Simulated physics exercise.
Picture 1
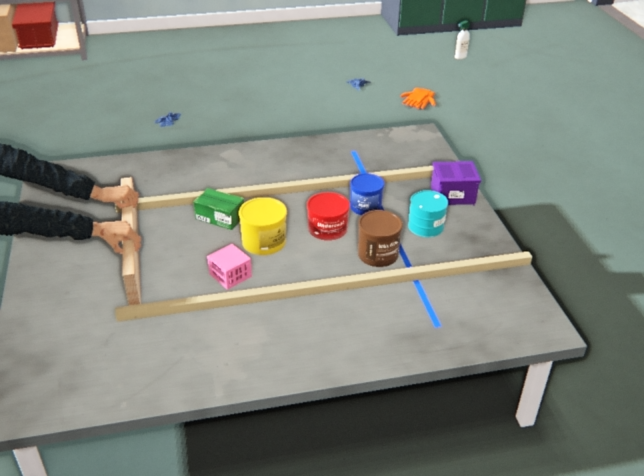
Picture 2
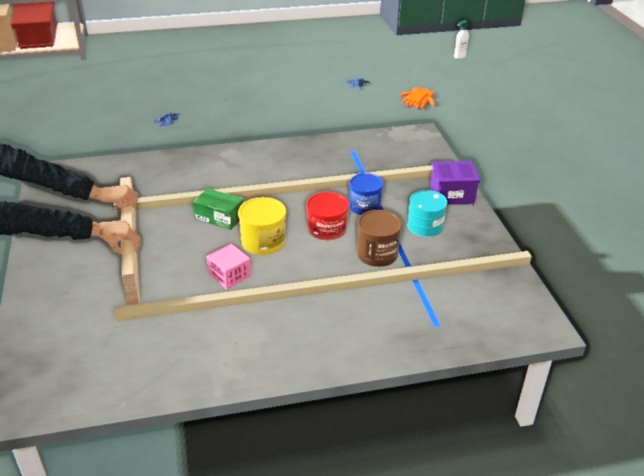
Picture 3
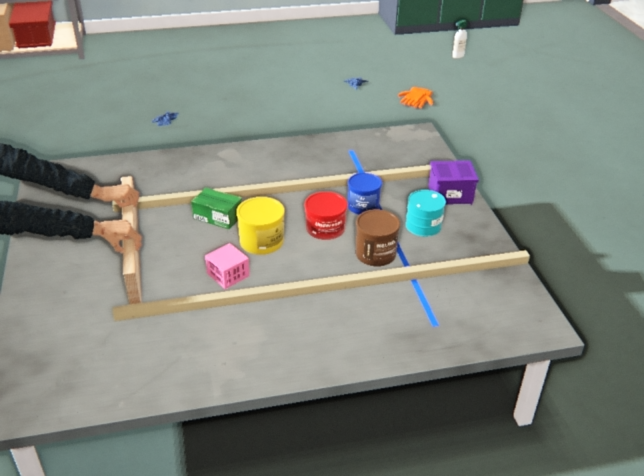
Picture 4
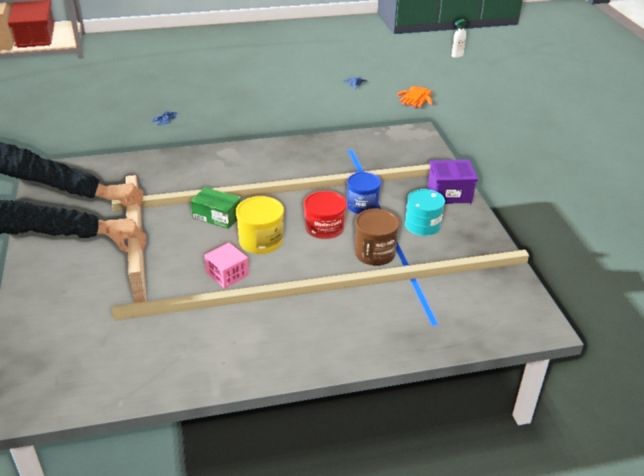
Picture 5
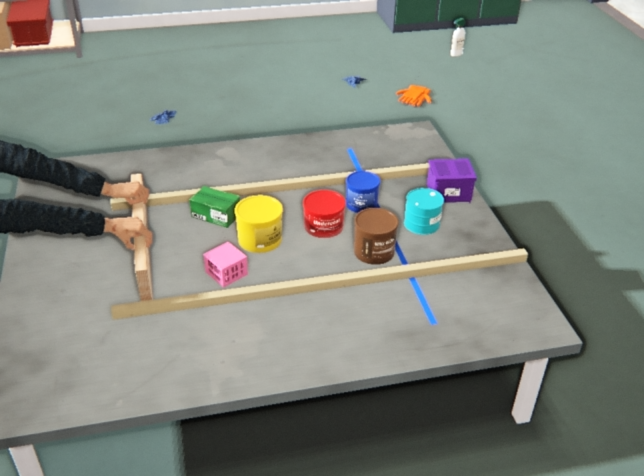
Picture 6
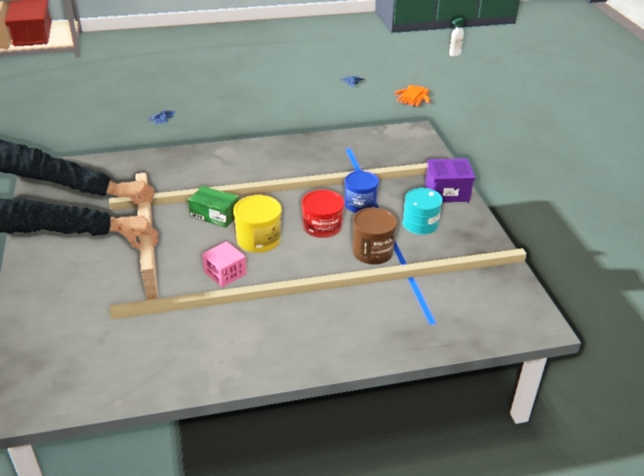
Two hands in dark sleeves slowly push a wooden plank a short way rightward between two battens on a low grey platform, seen from above at an angle in a green-floored room. Ahead of it stand a green parcel, pink crate, yellow, red, brown, blue and turquoise tubs and a purple tote, near blue tape. These stay put while the view drifts very slightly.
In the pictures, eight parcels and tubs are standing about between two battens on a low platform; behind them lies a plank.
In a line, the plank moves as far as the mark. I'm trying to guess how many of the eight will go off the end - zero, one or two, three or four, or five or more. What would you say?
I would say zero.
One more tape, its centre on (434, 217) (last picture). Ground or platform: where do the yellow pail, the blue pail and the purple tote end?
Check: The yellow pail remains in place; the blue pail remains in place; the purple tote takes the fall.
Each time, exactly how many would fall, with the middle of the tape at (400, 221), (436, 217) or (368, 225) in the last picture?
Going through each try, you'd get 0, 2 and 0.
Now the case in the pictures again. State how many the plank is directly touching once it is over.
Count recorded: 3.
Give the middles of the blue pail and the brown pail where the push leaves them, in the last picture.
The first ends close to (416, 173), the second close to (445, 227).
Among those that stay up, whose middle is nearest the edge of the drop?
The purple tote, that one.
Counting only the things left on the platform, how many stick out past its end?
Answer: 1.
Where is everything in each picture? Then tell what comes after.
In the first frame, purple tote (455, 184); turquoise canister (428, 214); blue pail (367, 195); plank (131, 240); tape (390, 226).
In the second frame, turquoise canister (427, 214); pink crate (229, 266).
In the third frame, blue pail (364, 194); green parcel (217, 208).
In the fourth frame, purple tote (452, 183); red pail (325, 215).
In the fifth frame, turquoise canister (424, 211); yellow pail (260, 224).
In the sixth frame, purple tote (449, 181); turquoise canister (422, 211); blue pail (361, 192); plank (147, 235); tape (384, 223).
Early on, none off yet; purple tote at rest near (449, 181); turquoise canister at rest near (422, 211); blue pail at rest near (361, 192).
A while later, none off yet; purple tote at rest near (449, 181); turquoise canister at rest near (422, 211); blue pail travelled a little near (373, 186).
Finally, the number that fall off is zero.
